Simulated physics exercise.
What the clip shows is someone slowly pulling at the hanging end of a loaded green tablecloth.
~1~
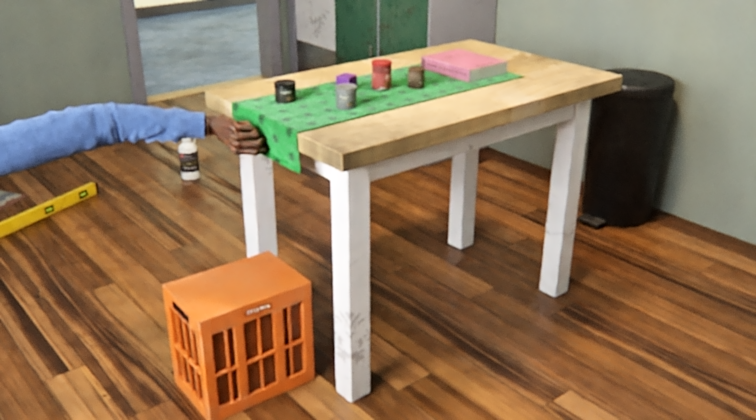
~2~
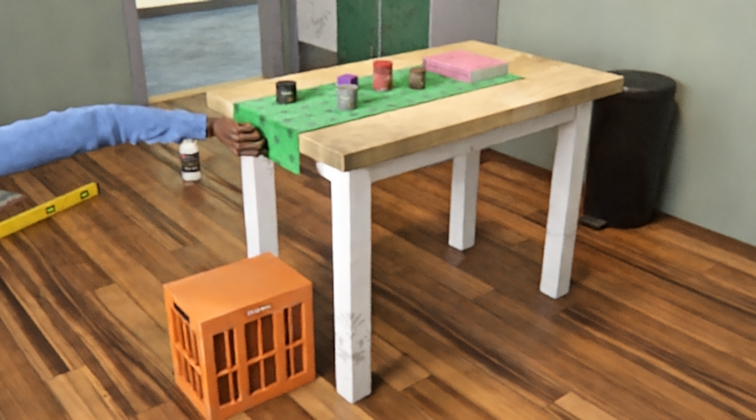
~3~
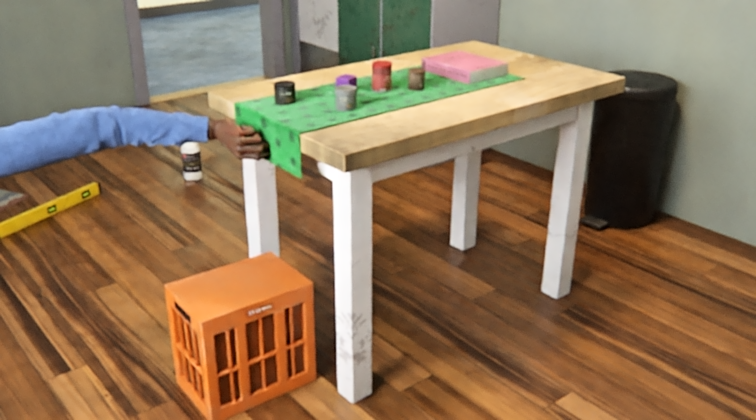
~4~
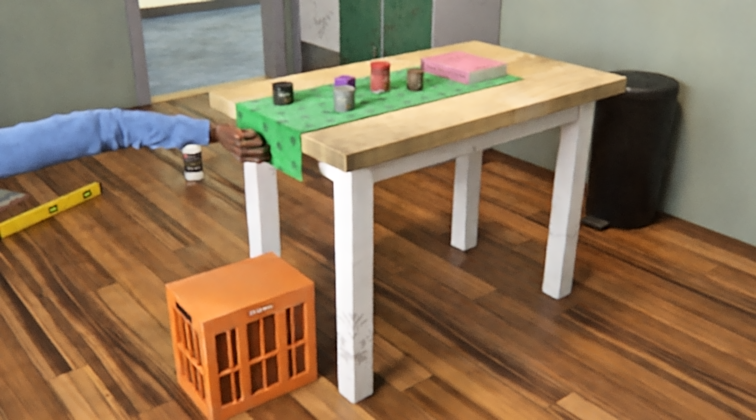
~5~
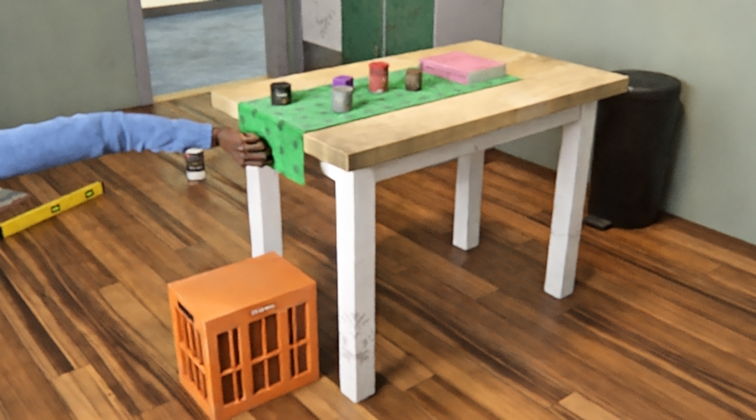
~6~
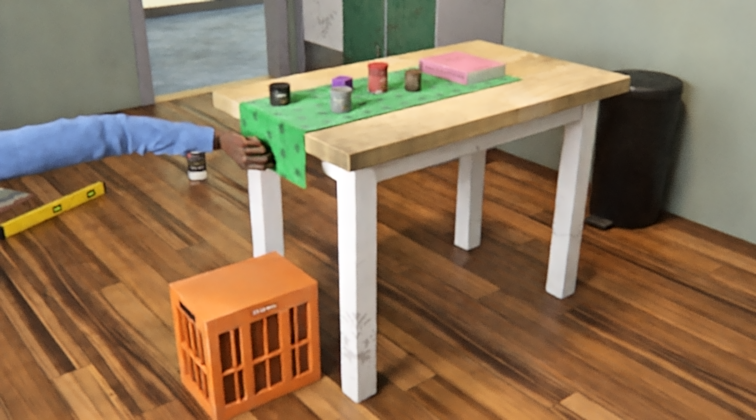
A blue-sleeved arm reaches in from the left, its hand gripping the hanging end of a green cloth on a white-legged wooden table, seen from slightly above in a wood-floored room. Black, grey, purple, red and brown containers and a pink box sit along the cloth, with an orange crate below. The hand slowly draws the hem slightly downward, the small containers shifting barely leftward as the view drifts very slightly.
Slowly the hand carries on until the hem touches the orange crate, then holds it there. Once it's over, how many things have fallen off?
By then three have.
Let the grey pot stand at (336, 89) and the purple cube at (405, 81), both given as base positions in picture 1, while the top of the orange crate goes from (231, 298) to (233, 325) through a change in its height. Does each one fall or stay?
Grey pot is gone, purple cube stays.
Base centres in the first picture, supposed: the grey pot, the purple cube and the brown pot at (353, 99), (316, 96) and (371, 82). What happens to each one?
Here's how it goes: The grey pot ends up down, the purple cube ends up down, and the brown pot makes it through.
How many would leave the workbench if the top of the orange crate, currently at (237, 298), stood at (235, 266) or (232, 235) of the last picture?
Respectively 2 and 1.
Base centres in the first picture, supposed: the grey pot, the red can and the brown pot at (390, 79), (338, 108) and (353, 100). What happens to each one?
The grey pot holds on, the red can falls, the brown pot is carried off.
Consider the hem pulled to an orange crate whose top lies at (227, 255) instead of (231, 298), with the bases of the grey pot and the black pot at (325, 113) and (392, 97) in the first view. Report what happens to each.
The grey pot does not stay aboard, and the black pot stays aboard.
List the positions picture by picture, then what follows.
The first frame shows hem (300, 173); black pot (285, 82); grey pot (346, 86); purple cube (346, 75); red can (382, 61); brown pot (416, 68); top of the crate (231, 298).
The second frame shows hem (299, 175); black pot (286, 83).
The third frame shows hem (302, 178); grey pot (346, 88).
The fourth frame shows hem (303, 181); purple cube (345, 77); top of the crate (234, 298).
The fifth frame shows hem (305, 186); red can (379, 64).
The sixth frame shows hem (306, 189); black pot (279, 85); grey pot (341, 89); purple cube (342, 78); red can (378, 64); brown pot (413, 71).
Soon after, hem near (274, 228); black pot gone.
After that, hem near (274, 261); black pot, grey pot and purple cube gone.
In the end, hem on the crate; black pot, grey pot and purple cube gone. The count of fallen things is three.
